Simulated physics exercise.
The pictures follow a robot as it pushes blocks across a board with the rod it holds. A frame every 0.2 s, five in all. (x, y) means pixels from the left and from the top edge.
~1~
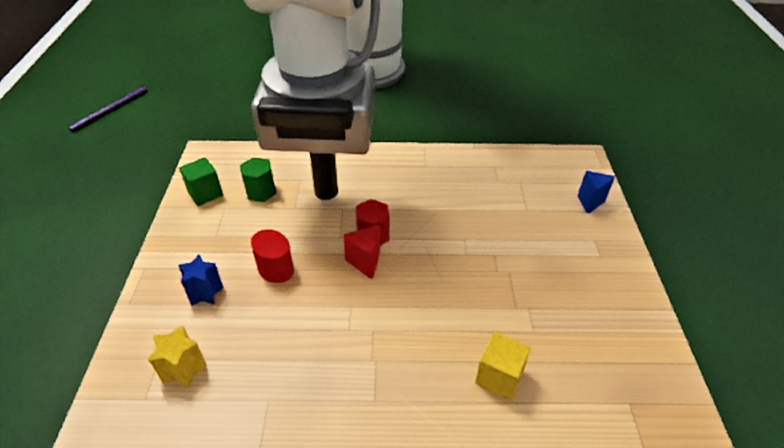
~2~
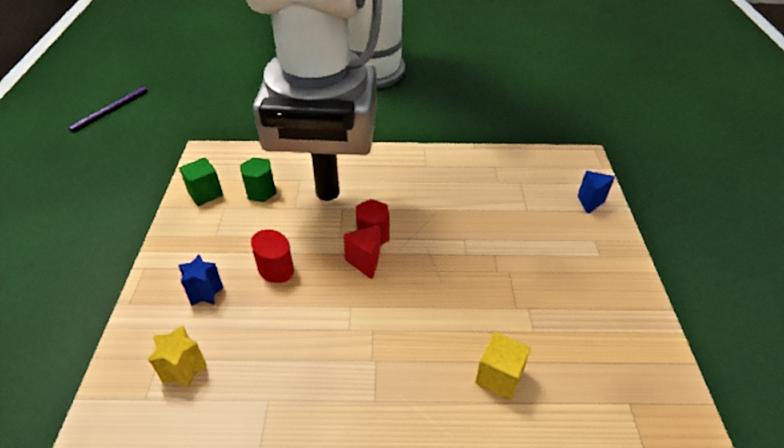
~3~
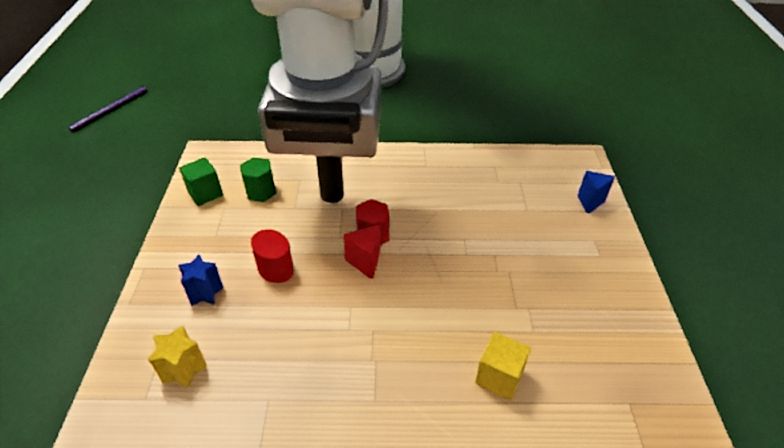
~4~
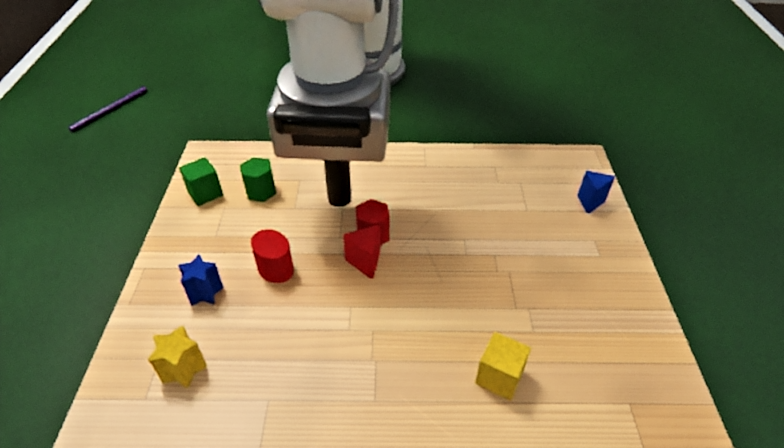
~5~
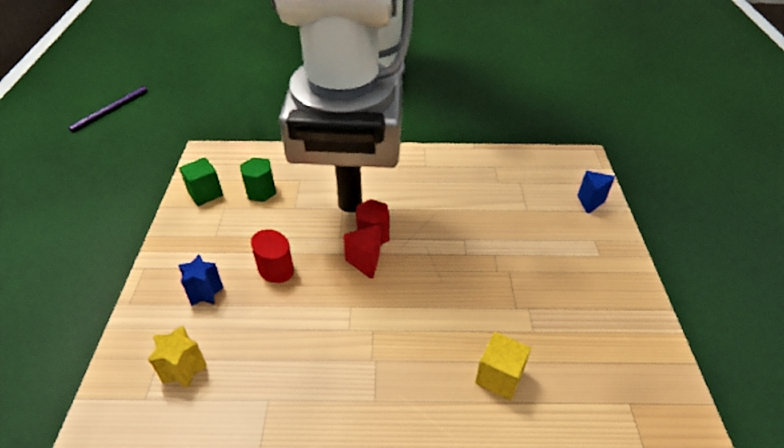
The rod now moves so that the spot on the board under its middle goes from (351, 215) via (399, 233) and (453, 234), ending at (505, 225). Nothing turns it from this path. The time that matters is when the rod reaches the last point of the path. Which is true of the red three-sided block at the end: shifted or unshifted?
The block in question is displaced by the end.
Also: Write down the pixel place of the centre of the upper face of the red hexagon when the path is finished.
I'd place it at (402, 232), taking the centre of its top.
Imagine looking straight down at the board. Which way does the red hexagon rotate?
My answer: Clockwise.
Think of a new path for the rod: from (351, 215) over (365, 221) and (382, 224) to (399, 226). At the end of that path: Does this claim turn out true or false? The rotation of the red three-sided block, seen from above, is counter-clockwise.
False.
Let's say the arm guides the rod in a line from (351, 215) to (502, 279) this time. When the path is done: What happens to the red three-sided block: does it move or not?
It shifts position.
On the path given first. One third of the way, rod at (399, 223); red three-sided block at (369, 244), turned 50° clockwise; red hexagon at (401, 230), turned 50° clockwise.
Two thirds of the way, rod at (455, 224); red three-sided block at (369, 244), turned 50° clockwise; red hexagon at (402, 232), turned 55° clockwise.
At the end, rod at (507, 215); red three-sided block at (369, 244), turned 50° clockwise; red hexagon at (402, 232), turned 55° clockwise.
